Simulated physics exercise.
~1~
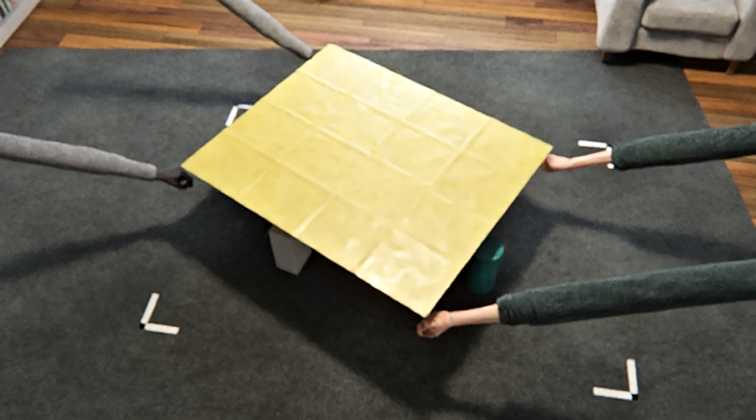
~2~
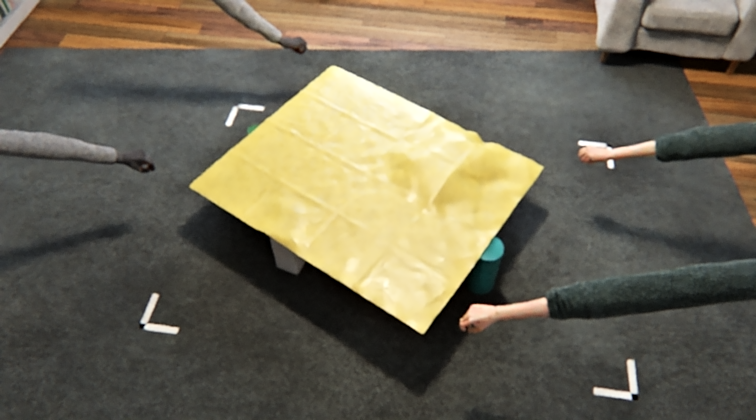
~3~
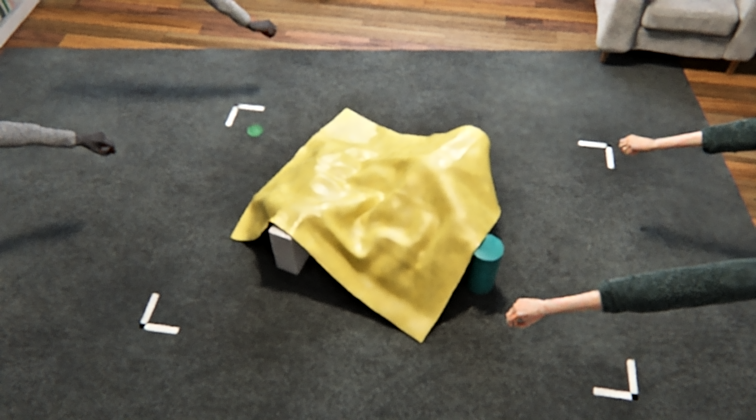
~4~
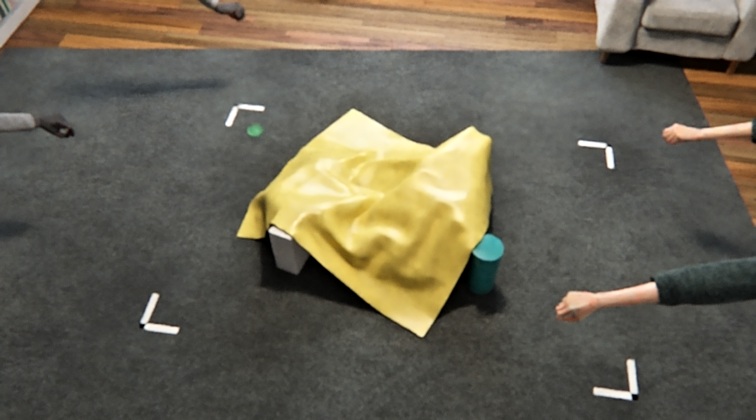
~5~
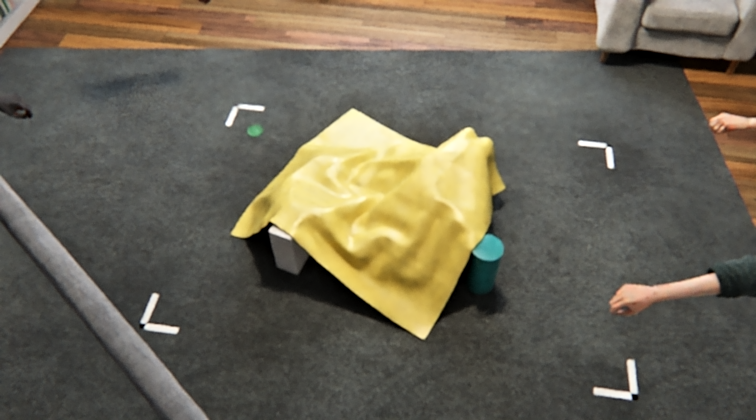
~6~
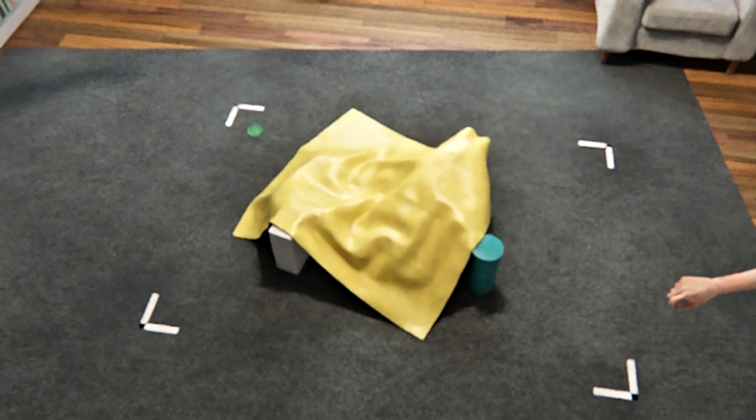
The footage shows four hands releasing a flat yellow tarp above a dark living-room rug, and it drops and drapes in folds over hidden objects as the arms withdraw, leaving a white crate and teal tub partly visible at its edges and a small green plate uncovered.
